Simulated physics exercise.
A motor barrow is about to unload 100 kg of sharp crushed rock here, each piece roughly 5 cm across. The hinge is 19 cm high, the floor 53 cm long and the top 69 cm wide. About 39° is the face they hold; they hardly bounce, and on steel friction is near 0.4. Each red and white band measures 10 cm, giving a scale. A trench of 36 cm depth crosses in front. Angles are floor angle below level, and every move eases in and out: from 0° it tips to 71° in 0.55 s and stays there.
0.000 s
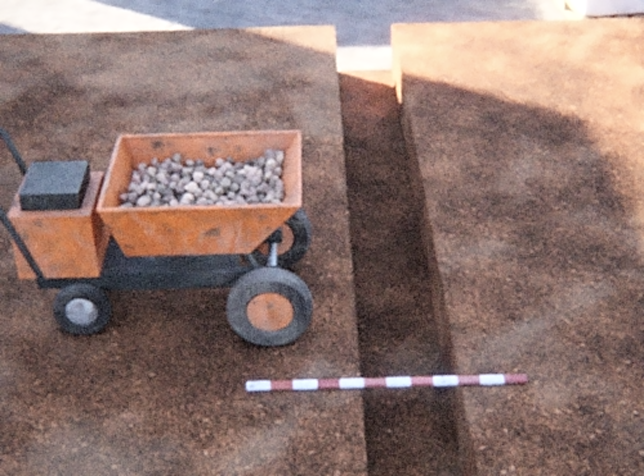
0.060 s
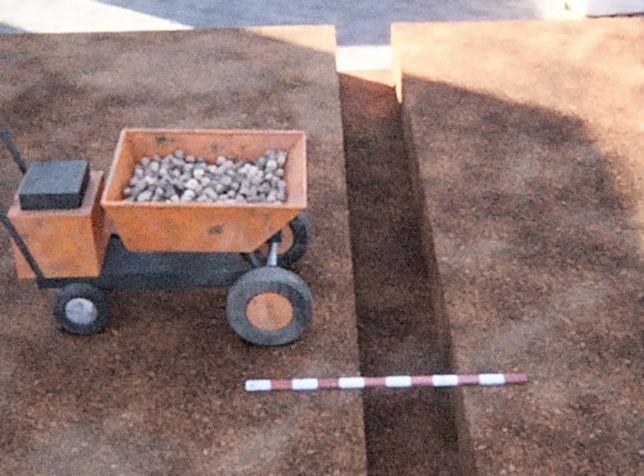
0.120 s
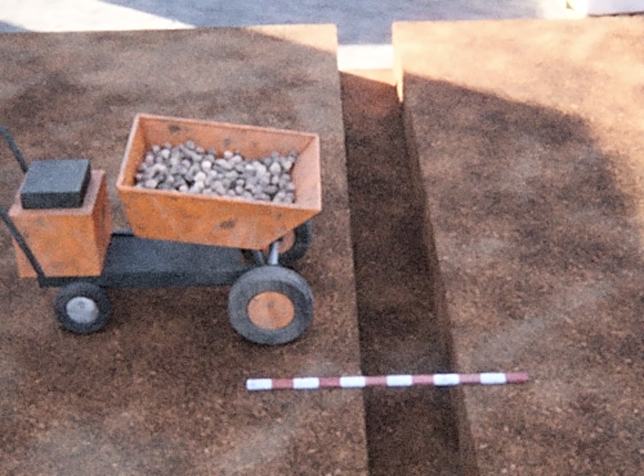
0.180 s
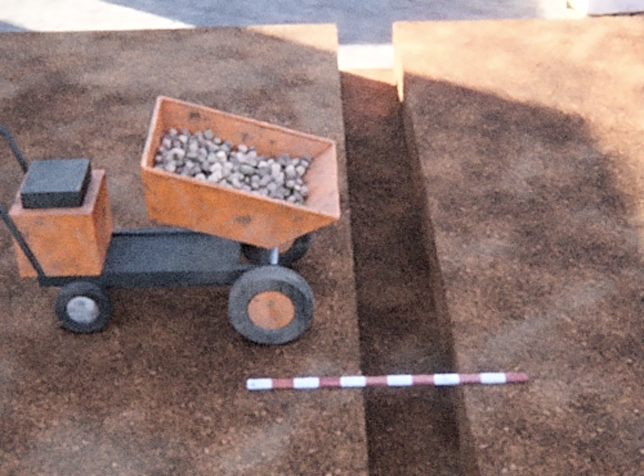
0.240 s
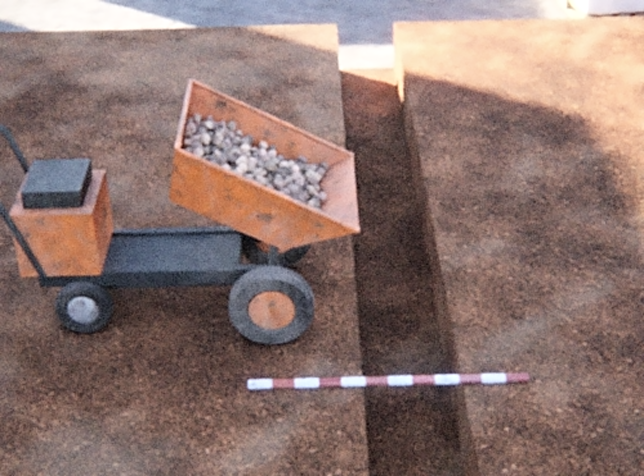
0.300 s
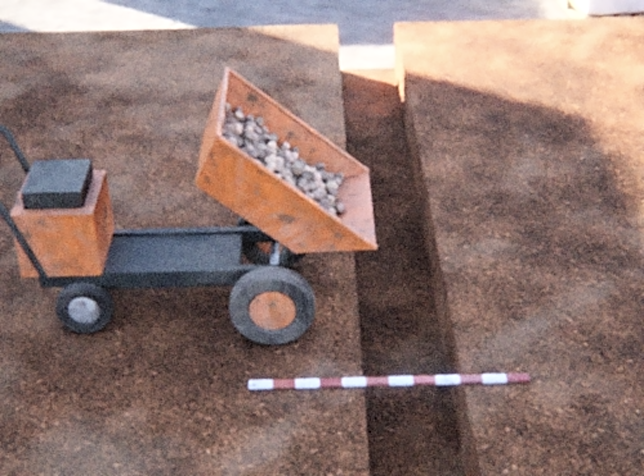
The orange skip of a small motor barrow, loaded with grey stones, starts out level beside a narrow trench. It shifts right and tilts forward, its back end rising steadily while the stones slide toward the lowered lip. By the end, it slants steeply with its front edge over the trench.
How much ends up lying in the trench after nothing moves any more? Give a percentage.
A share of about 54 per cent.
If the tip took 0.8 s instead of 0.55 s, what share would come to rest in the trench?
It would be near 75 per cent.
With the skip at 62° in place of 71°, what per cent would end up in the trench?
Roughly 40 percent.
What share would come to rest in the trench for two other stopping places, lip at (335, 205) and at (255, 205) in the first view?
First some 25, then 90 per cent.
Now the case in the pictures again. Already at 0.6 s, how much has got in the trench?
Roughly 20% by that time.
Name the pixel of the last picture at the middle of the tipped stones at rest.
About (441, 335).
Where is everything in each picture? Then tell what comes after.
In the first picture, lip at (300, 206), floor tilted 0°, highest stones at (271, 163).
In the second picture, the skip is at 2°, its lip at (305, 206); the top of the load is at (246, 168); the stones move at 0.5 m/s on average.
In the third picture, lip at (320, 210), floor tilted 9°, highest stones at (164, 163); the stones move at 1.0 m/s on average.
In the fourth picture, the skip is at 18°, its lip at (339, 218); the top of the load is at (179, 147); the stones move at 1.5 m/s on average.
In the fifth picture, the skip is at 29°, its lip at (359, 231); the top of the load is at (195, 130); the stones move at 1.7 m/s on average.
In the sixth picture, the skip is at 40°, its lip at (376, 248); the top of the load is at (223, 121); the stones move at 1.8 m/s on average.
After 0.4 s the floor is at 60°; 100 % in the skip; the foremost stones are at (368, 232).
After 0.6 s the floor is at 71°; 78 % in the skip, 20 % in the trench, 2 % past the trench; the foremost stones are at (457, 306).
After 1.0 s the floor is at 71°; 10 % in the skip, 43 % in the trench, 47 % past the trench; the foremost stones are at (630, 303).
After 3.0 s the floor is at 71°; 0 % in the skip, 54 % in the trench, 46 % past the trench; the foremost stones are past the picture's edge.
